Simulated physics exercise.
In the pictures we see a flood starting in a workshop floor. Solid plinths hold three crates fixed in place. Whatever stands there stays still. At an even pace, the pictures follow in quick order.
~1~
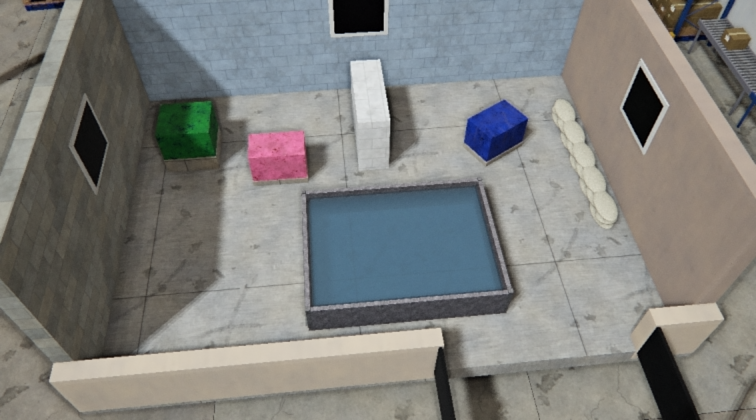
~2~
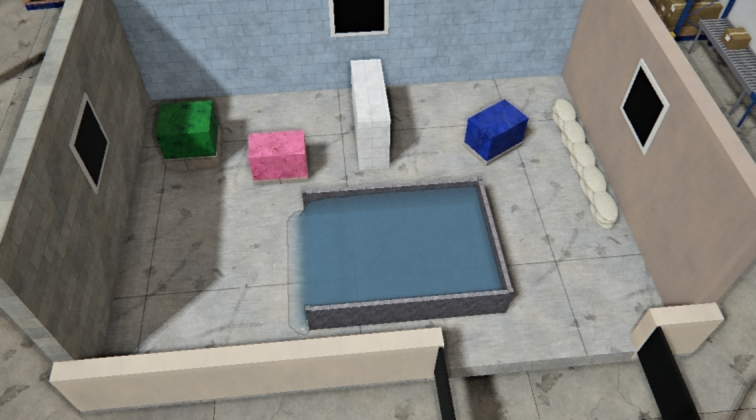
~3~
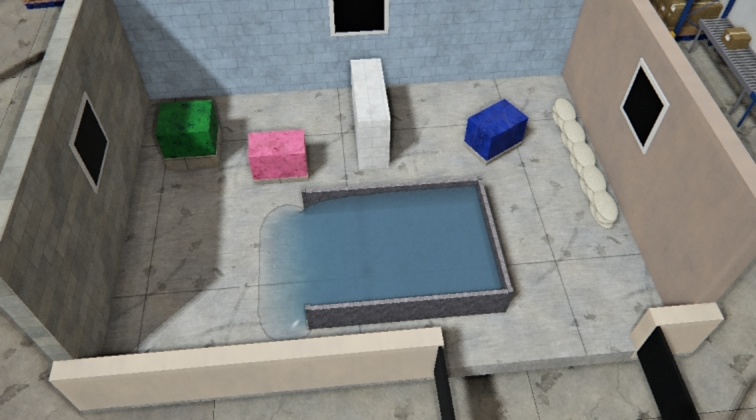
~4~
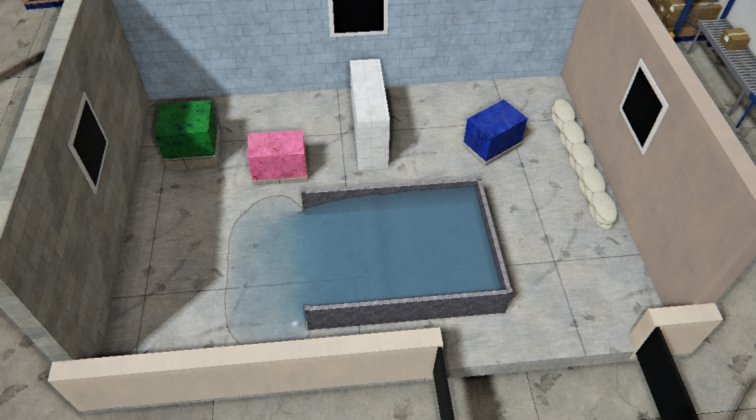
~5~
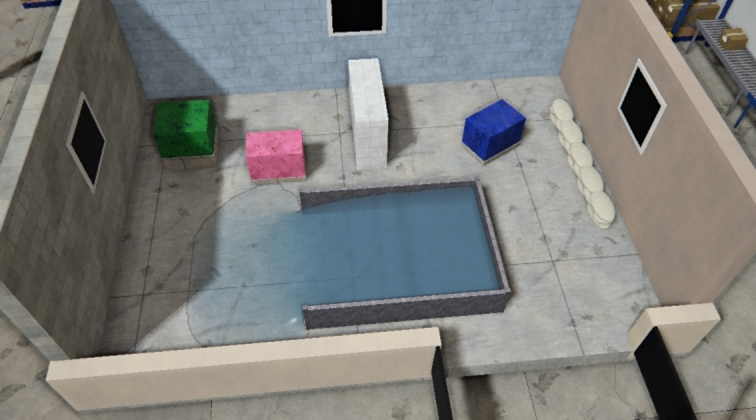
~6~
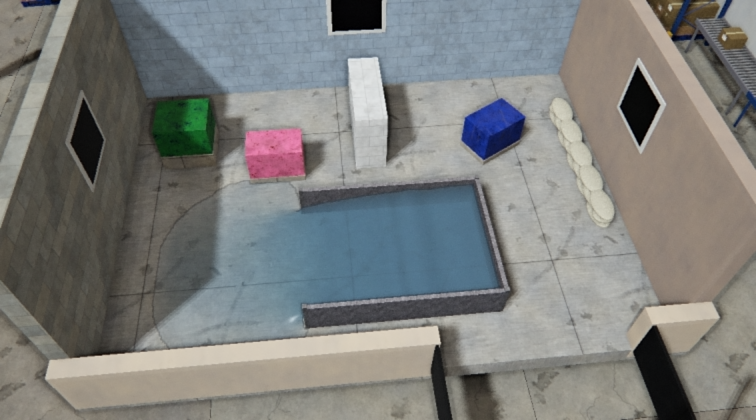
To begin with, a rectangular tank of blue water stands full and still on a workshop floor, near green, pink, white and blue blocks. Its left side opens and water pours out through the gap. The thin sheet then spreads steadily leftward across the floor in a widening rounded shape, passing below the pink block.
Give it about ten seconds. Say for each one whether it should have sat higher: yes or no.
Blue crate - no; green crate - no; pink crate - yes.
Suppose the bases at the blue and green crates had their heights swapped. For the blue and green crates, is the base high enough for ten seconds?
Taking them in turn, the blue crate stays unflooded and the green crate gets reached.
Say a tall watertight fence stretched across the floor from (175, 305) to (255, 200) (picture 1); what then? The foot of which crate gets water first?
First is the crate marked pink.
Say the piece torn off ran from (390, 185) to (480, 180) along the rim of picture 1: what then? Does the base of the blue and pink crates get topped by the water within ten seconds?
One by one: The blue crate ends up wet, the pink crate remains dry.
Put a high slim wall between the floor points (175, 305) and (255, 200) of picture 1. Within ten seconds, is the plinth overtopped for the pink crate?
Looking at it, the pink one gets reached in the end.
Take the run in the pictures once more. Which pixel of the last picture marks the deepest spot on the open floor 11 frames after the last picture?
Near (97, 369).
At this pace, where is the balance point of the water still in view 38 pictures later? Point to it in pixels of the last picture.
The balance point is around (255, 223).
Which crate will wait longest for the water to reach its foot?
Clearly the blue one.
A moment on, water covers 25 % of the floor; the blue crate not reached, the green crate water round its plinth, the pink crate water round its plinth.
Next, water covers 30 % of the floor; the blue crate not reached, the green crate water round its plinth, the pink crate water round its plinth.
Then, water covers 35 % of the floor; the blue crate not reached, the green crate water round its plinth, the pink crate water round its plinth.
Later, water covers 60 % of the floor; the blue crate not reached, the green crate water round its plinth, the pink crate water round its plinth.
In the end, water covers 90 % of the floor; the blue crate stayed above the water, the green crate stayed above the water, the pink crate was topped.
